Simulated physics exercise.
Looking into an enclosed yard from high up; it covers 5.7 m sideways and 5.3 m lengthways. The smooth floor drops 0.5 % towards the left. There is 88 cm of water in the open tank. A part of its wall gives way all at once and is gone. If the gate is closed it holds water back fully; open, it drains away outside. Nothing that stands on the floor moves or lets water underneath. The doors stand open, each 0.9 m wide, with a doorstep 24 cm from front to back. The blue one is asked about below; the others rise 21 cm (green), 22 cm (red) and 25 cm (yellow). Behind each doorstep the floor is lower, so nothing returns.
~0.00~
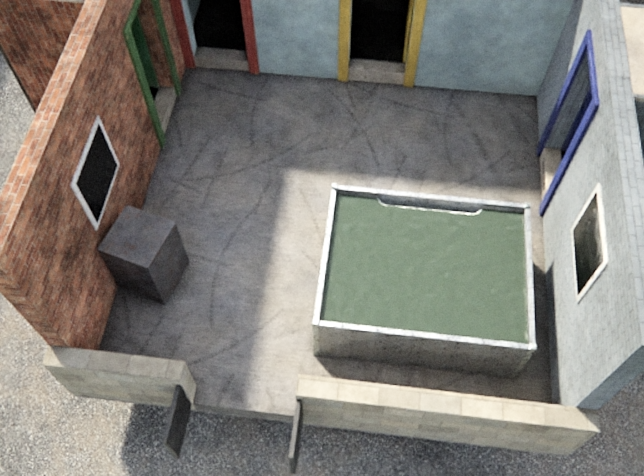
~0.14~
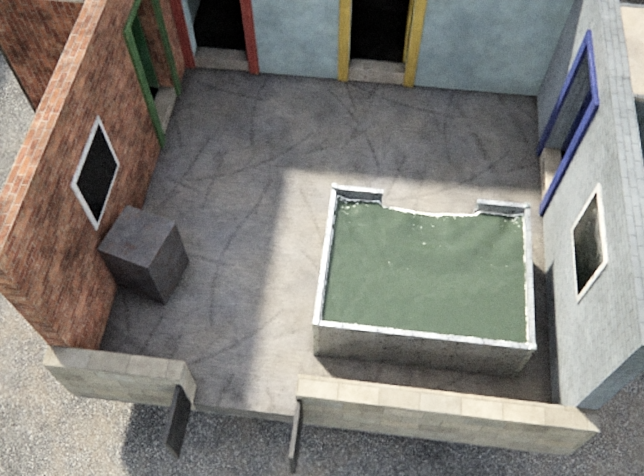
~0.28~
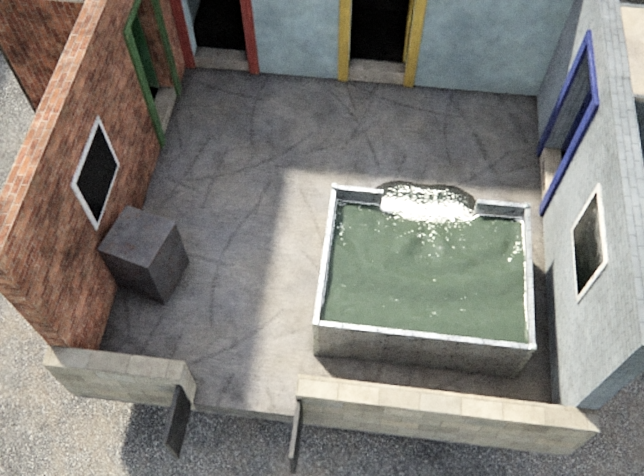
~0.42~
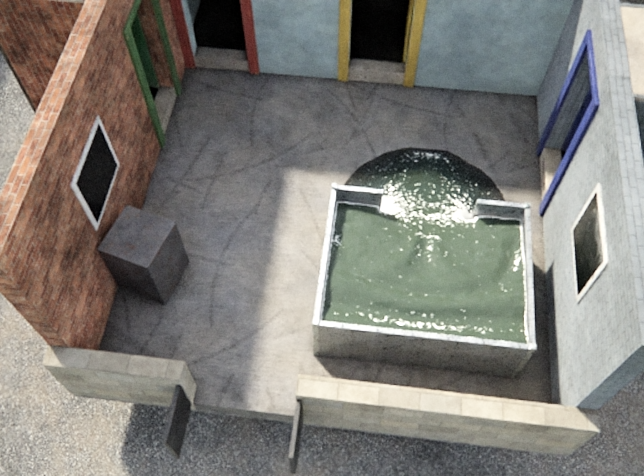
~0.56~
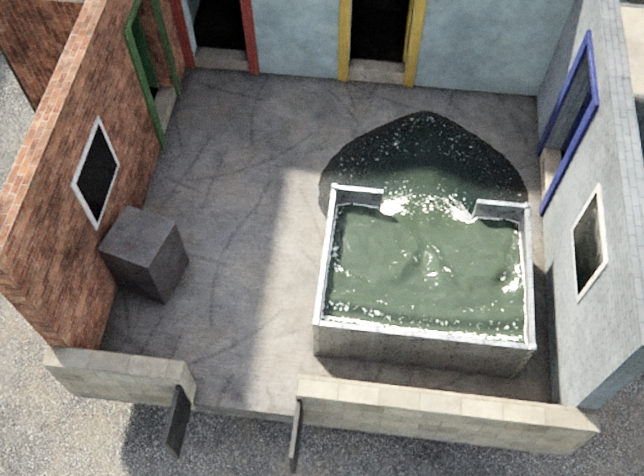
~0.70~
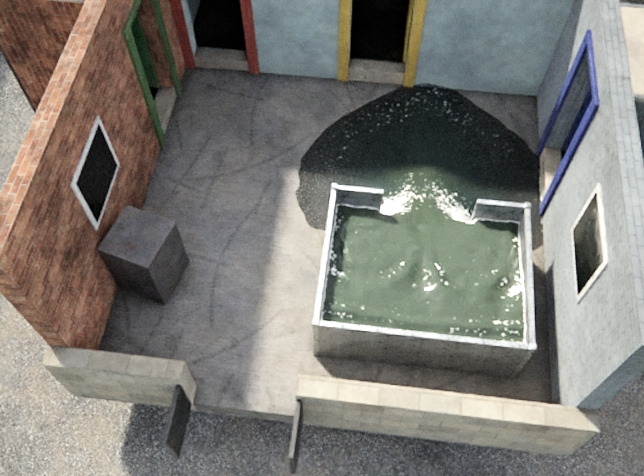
Green water in a pale open tank lies still, then bursts through a gap in the far wall and fans across the floor as a dark, glinting sheet, reaching the blue door while the tank's surface churns. The walled yard is seen from high above by an unmoving camera. A grey block stands left by brick, near a green door, with red and yellow doors behind.
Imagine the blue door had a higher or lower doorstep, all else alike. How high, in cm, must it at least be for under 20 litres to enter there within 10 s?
At least 19 cm or so.
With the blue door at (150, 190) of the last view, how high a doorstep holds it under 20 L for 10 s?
Roughly 16 cm.
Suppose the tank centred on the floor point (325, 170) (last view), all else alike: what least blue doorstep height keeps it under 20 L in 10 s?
Then roughly 14.0 cm.
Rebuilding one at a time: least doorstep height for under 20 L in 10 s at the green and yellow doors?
Roughly 24 cm at green and 34 cm at yellow.
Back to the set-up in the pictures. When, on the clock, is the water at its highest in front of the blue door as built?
Around 3.6 s.
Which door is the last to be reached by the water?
It is the green one.
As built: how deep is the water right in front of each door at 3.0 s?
Depths in cm: Green 26, red 19, blue 23, yellow 27.
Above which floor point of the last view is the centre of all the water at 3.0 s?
Around (394, 192).
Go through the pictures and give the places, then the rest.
The first frame shows still water, 88 cm deep, in the open tank at (426, 264); the blue door at (562, 138) is dry.
In the second frame, the front is at a hidden place, 0.3 m from the gap on the far side; 0.3 m2 of floor is wet, 88 cm left at the back.
In the third frame, the gap is on the far side, the front 0.8 m out at (397, 185); the back of the open tank holds 88 cm.
In the fourth frame, water pours out on the far side and has run 1.4 m, to (404, 153); about 10 cm deep outside, 81 cm at the back.
In the fifth frame, the gap is on the far side, the front 2.2 m out at (423, 115); the back of the open tank holds 74 cm.
In the sixth frame, the gap is on the far side, the front 2.8 m out at (413, 86); the back of the open tank holds 75 cm; water is at the blue door at (562, 138).
After 1.4 s water covers 40 % of the floor, deepest (61 cm) near (530, 99); 13 cm at the blue door, 0 litres in over its 24 cm doorstep.
After 3.0 s water covers 55 % of the floor, deepest (35 cm) near (186, 69); 23 cm at the blue door, 1 litre in over its 24 cm doorstep.
After 10.0 s water covers 100 % of the floor, deepest (18 cm) near (134, 237); 8 cm at the blue door, 3 litres in over its 24 cm doorstep.
At the blue door as built, the water arrived by 0.7 s and peaked near 23 cm at 3.6 s.
With a doorstep of 16 cm, 44 litres would have come in within the 10 s; with 22 cm, 8 litres. So under 20 litres takes about 19 cm.
